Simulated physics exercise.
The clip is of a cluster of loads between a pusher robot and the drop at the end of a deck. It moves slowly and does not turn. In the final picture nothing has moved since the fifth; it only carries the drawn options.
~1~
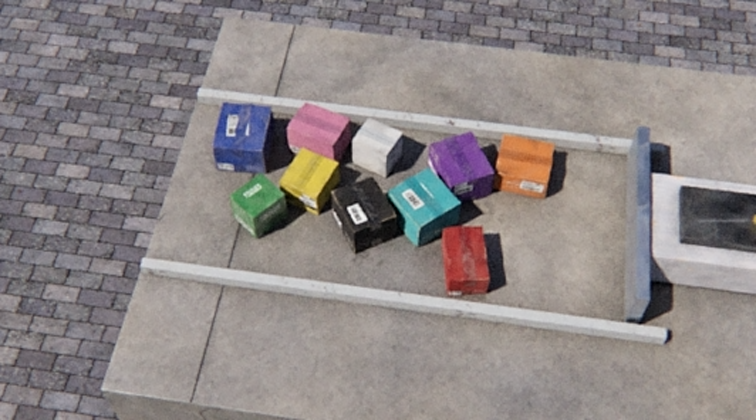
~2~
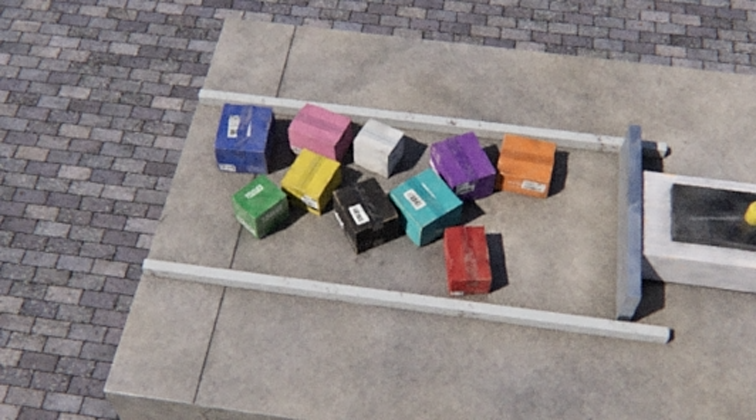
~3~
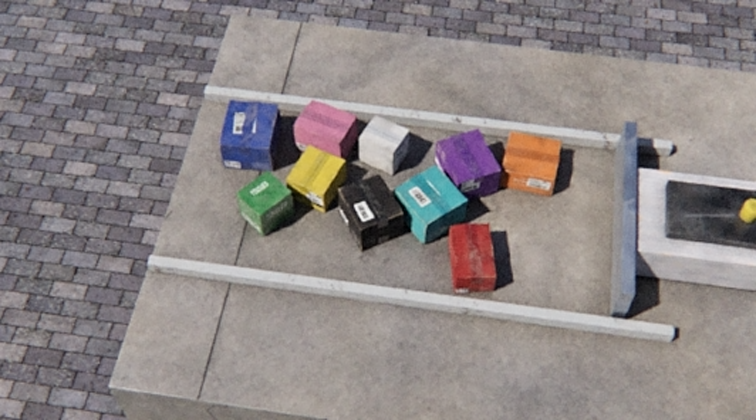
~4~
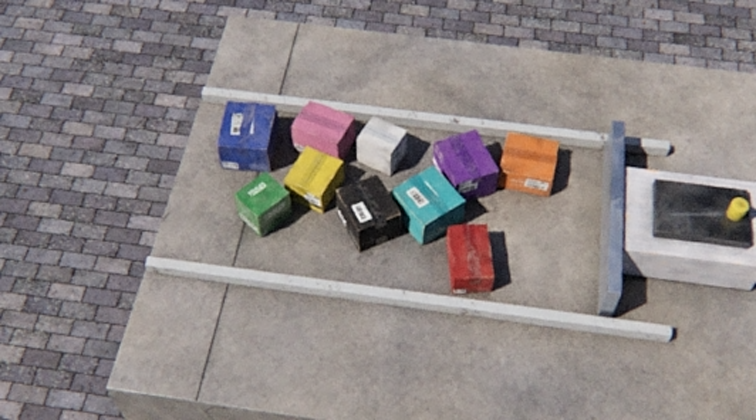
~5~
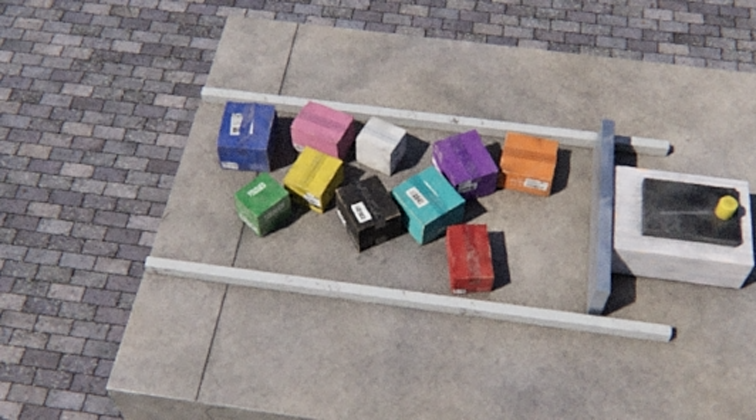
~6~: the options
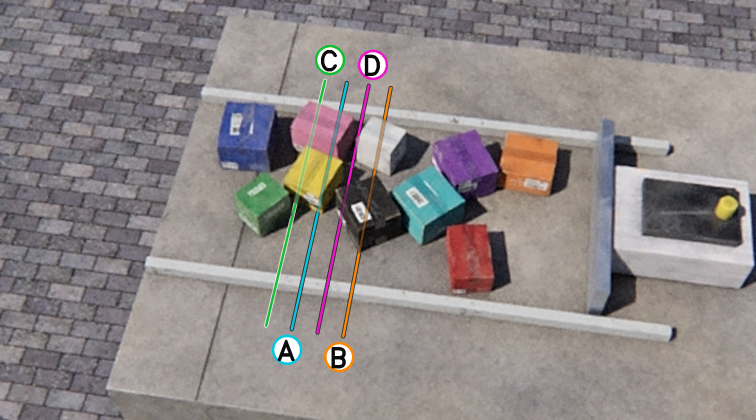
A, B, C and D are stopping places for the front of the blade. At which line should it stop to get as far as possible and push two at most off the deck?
C.
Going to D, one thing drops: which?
The blue parcel.
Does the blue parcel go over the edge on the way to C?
By then, yes.
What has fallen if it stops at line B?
The blue parcel goes over.
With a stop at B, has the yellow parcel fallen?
By then, no.
On the marked copy, A at (322, 196); B at (369, 202); C at (298, 193); D at (345, 199).
Following C. Soon after the start, robot (567, 196); white parcel (371, 142); orange parcel (462, 157).
Later, robot (456, 182); blue parcel (172, 129); pink box (227, 124).
In the end, robot (373, 172); pink box over the edge; blue parcel over the edge; two fallen.
As for the rest, A is within the limit but short; B is within the limit but short; D is within the limit but short.
